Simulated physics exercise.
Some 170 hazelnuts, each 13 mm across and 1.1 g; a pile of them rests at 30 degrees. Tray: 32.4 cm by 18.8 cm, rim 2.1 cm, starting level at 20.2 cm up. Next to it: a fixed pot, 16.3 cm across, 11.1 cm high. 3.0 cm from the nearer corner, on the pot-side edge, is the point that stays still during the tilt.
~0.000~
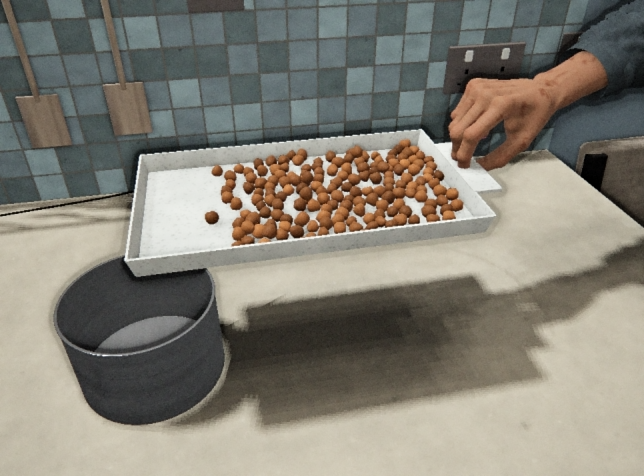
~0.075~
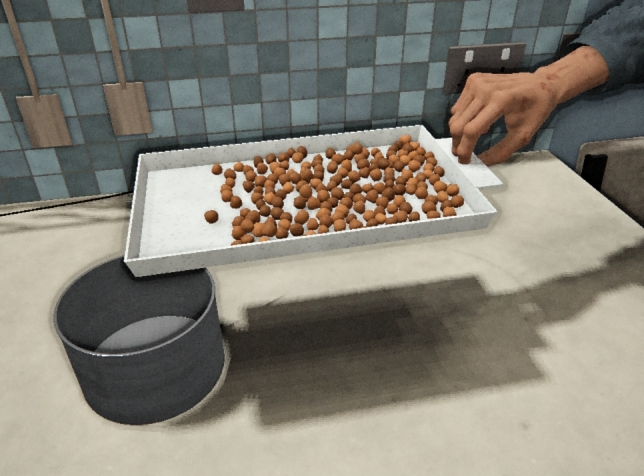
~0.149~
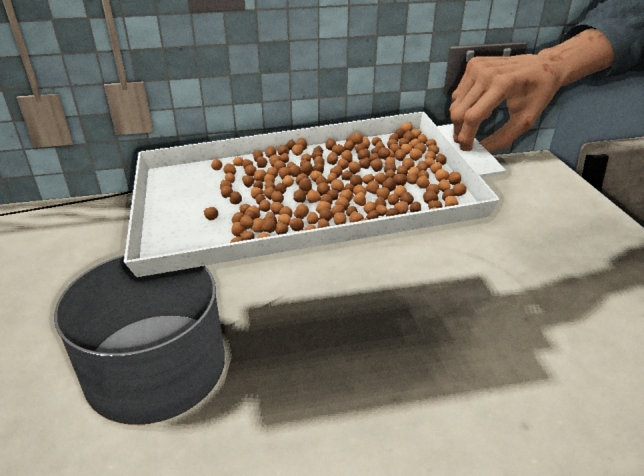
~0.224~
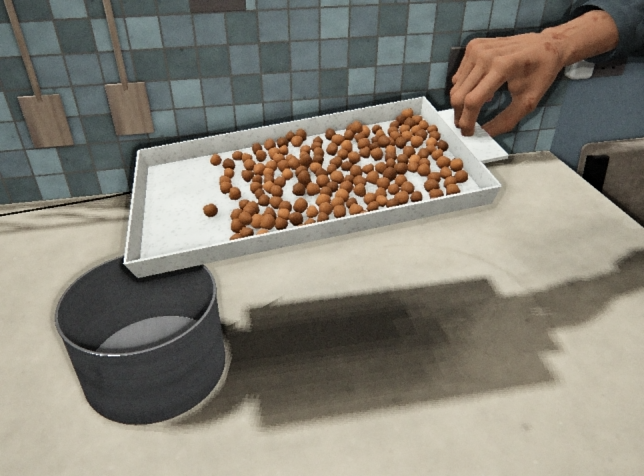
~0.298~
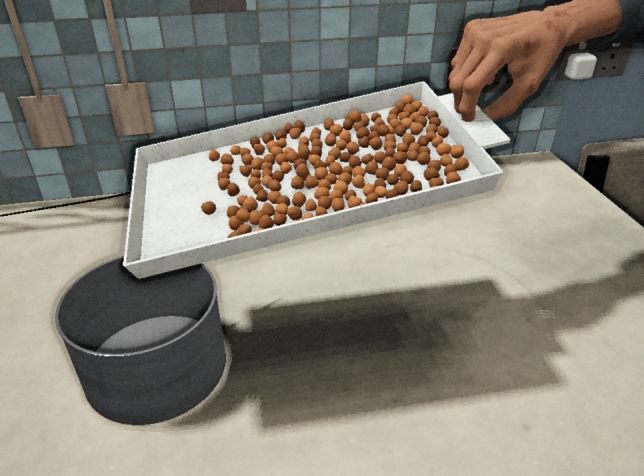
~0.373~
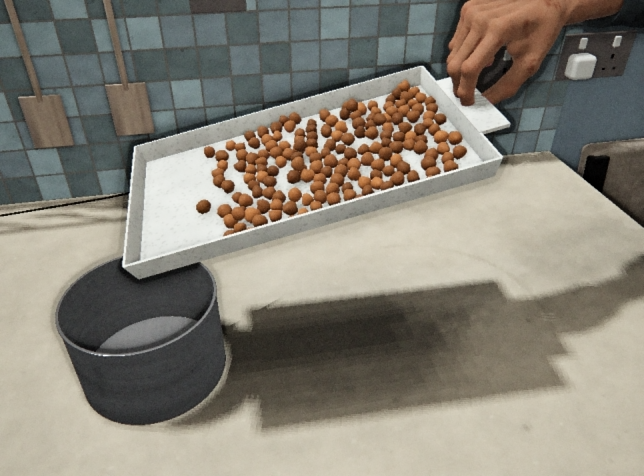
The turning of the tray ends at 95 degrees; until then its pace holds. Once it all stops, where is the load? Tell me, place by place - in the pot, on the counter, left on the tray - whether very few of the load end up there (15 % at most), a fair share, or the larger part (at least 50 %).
Pot - a fair share, counter - the larger part, tray - very few.
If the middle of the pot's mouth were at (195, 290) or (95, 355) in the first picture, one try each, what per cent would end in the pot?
Close to 0 in a hundred, then close to 90 in a hundred.
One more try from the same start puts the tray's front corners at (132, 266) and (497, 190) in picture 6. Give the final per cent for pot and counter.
You'd end with pot at 0 and counter at 100.
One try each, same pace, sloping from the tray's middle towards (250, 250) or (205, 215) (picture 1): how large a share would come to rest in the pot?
Approximately 0 percent, then 65 percent.
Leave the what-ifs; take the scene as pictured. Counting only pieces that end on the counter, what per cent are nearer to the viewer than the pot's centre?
Near 90 in a hundred.
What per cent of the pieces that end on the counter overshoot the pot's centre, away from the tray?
About 90 %.
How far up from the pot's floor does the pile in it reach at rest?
I'd say near 1.5 centimetres.
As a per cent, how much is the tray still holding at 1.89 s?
Around 100 percent of it.
Then, at 1.28 s, tilt 51 degrees; the tray holds 100 %, the pot 0 %.
Then, at 1.89 s, tilt 76 degrees; the tray holds 100 %, the pot 0 %.
After 2.55 s, tilt 95 degrees; the tray holds 5 %, the pot 20 %.
At rest (3.6 s), pot 25 %, counter 75 %, tray 0 %.
